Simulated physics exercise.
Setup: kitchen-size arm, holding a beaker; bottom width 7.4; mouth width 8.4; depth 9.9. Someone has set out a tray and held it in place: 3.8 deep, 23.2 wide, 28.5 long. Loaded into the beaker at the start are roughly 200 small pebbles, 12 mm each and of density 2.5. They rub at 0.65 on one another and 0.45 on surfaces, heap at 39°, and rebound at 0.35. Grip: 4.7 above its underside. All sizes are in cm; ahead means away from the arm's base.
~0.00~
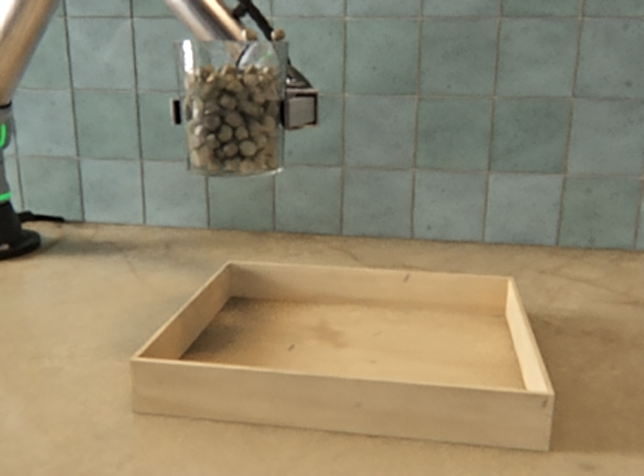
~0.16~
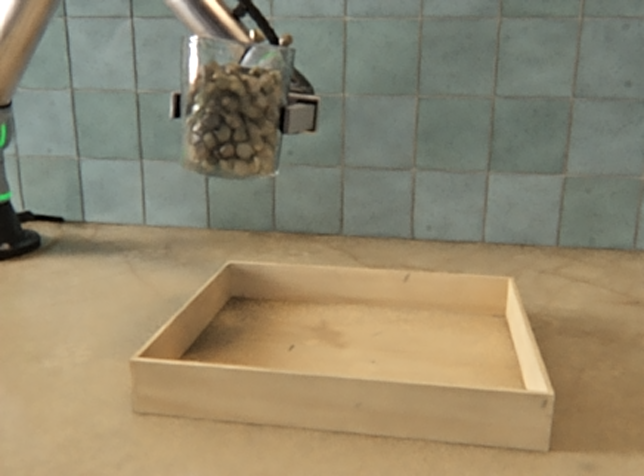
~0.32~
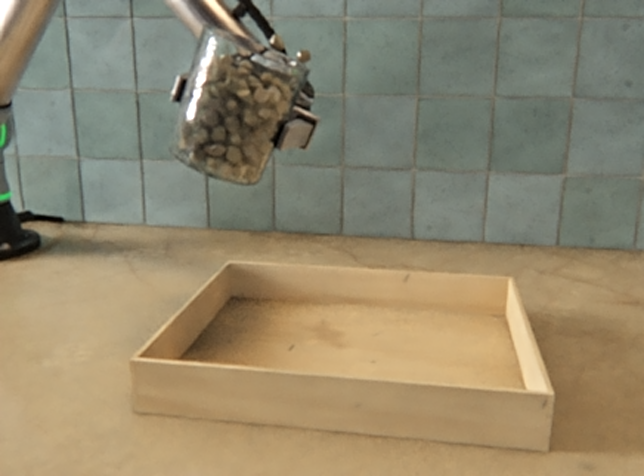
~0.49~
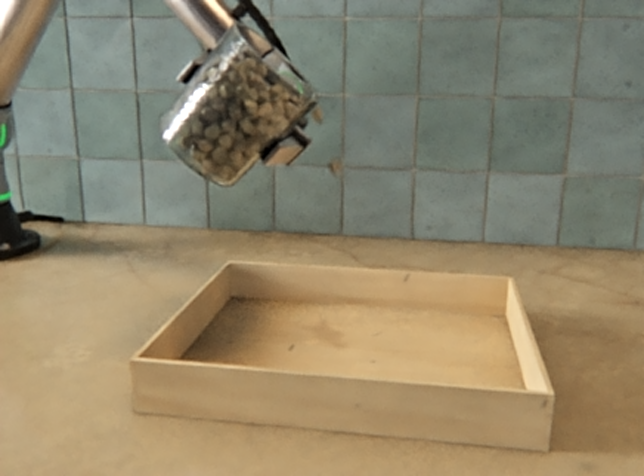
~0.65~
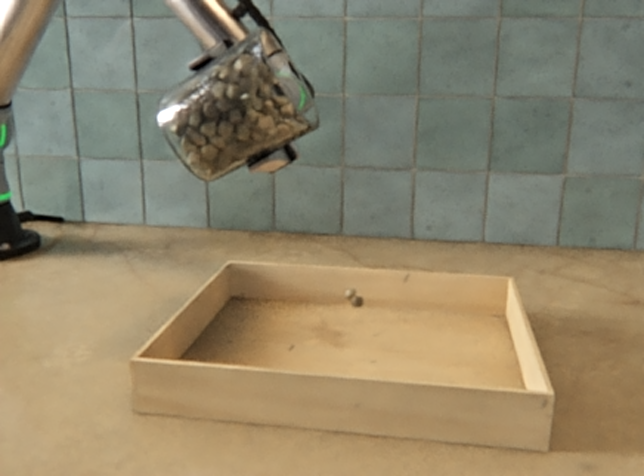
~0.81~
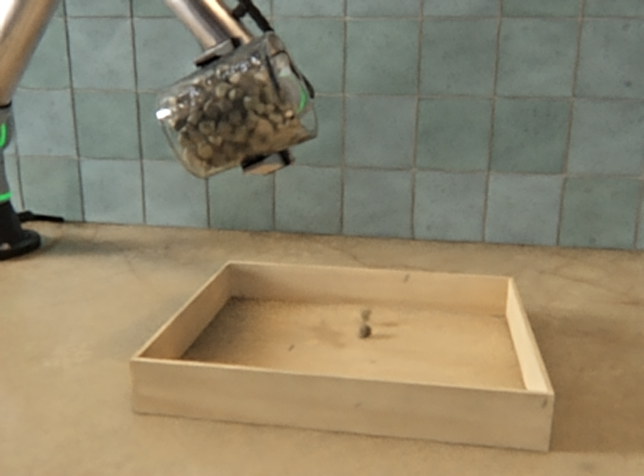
A metallic robot arm at upper left grips a clear glass beaker full of grey-green pebbles above a sandy-brown surface, seen by a still camera from slightly above, with blue-green tiles behind. Below sits an empty, shallow, pale wooden tray. The arm steadily tips the beaker rightward until it leans steeply, and a couple of pebbles drop from its mouth into the tray.
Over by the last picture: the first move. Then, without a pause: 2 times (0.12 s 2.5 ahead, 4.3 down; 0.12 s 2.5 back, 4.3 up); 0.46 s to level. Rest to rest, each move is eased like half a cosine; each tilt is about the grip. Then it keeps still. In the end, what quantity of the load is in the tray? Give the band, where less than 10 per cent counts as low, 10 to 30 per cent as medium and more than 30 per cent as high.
Low.
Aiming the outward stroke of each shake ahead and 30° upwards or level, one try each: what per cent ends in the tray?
You'd get some 55 per cent with the first setting and some 30 per cent with the second.
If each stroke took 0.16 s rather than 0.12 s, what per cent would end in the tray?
0 %.
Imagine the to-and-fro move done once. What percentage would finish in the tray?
0 per cent.
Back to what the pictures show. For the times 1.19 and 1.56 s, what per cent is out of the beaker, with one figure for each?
0, then 5.
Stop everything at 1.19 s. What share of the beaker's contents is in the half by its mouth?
Around 40 percent.
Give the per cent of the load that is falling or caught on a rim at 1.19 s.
It amounts to roughly 1 in a hundred.
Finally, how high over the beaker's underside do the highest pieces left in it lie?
Height at rest: About 9.5 centimetres.
After 1.19 s, tilted 66° forward, highest piece 20 above the table; 194 in the beaker, 2 in the tray, 1 in flight or on a rim.
After 1.56 s, tilted 24° forward, highest piece 24 above the table; 191 in the beaker, 6 in the tray.
After 1.95 s, level, highest piece 26 above the table; 191 in the beaker, 6 in the tray.
After 3.00 s, level, highest piece 26 above the table; 191 in the beaker, 6 in the tray.
In the end, 191 in the beaker, 6 in the tray. That is 3 % in the tray.
